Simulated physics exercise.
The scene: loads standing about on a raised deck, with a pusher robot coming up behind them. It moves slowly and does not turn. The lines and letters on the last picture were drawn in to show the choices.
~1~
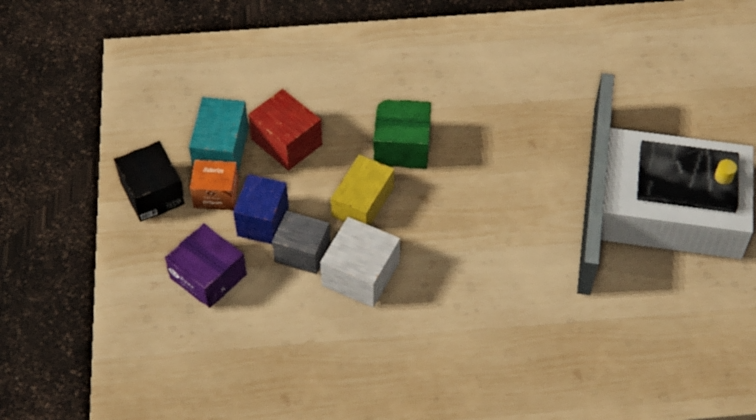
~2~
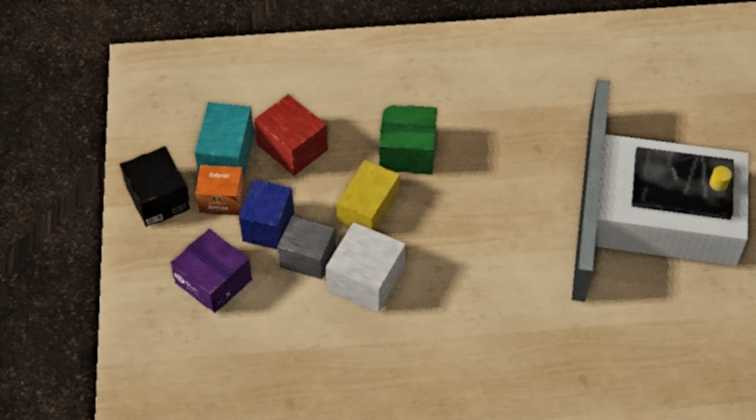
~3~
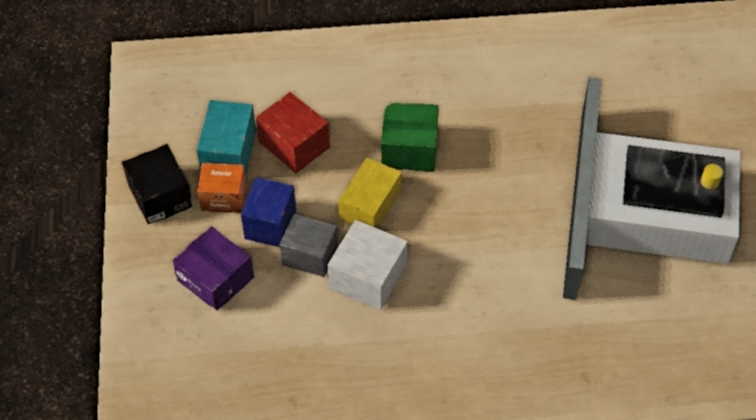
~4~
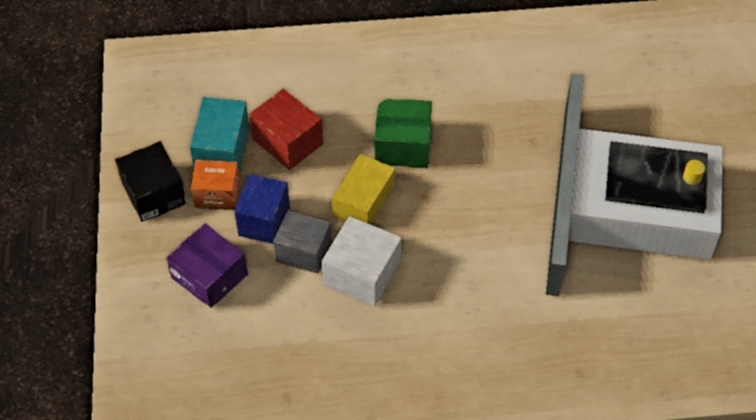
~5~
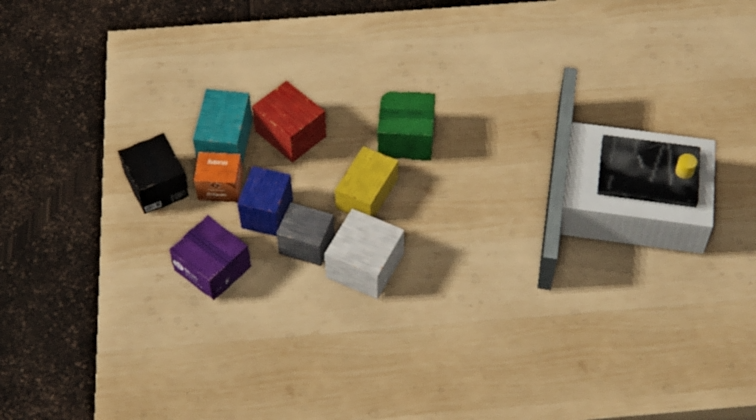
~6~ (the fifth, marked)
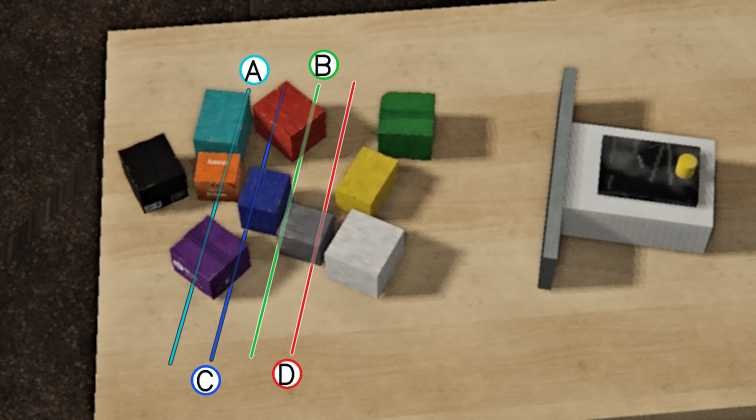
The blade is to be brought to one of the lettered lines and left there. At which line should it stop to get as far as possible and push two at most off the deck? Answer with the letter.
Line A.
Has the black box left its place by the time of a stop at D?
No.
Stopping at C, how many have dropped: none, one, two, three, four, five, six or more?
By then, none.
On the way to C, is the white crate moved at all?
By then, yes.
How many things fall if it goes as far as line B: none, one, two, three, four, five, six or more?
The count is none.
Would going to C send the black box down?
No.
On the marked copy, A at (212, 217); B at (287, 211); C at (250, 214); D at (325, 208).
With A. Early on, robot (516, 178); black box (154, 174); purple box (210, 258).
Further on, robot (388, 188); purple box (189, 269); turquoise crate (192, 125).
At the end, robot (291, 195); black box over the edge; purple box (102, 270); one fallen.
As for the rest, B is within the limit but short; C is within the limit but short; D is within the limit but short.
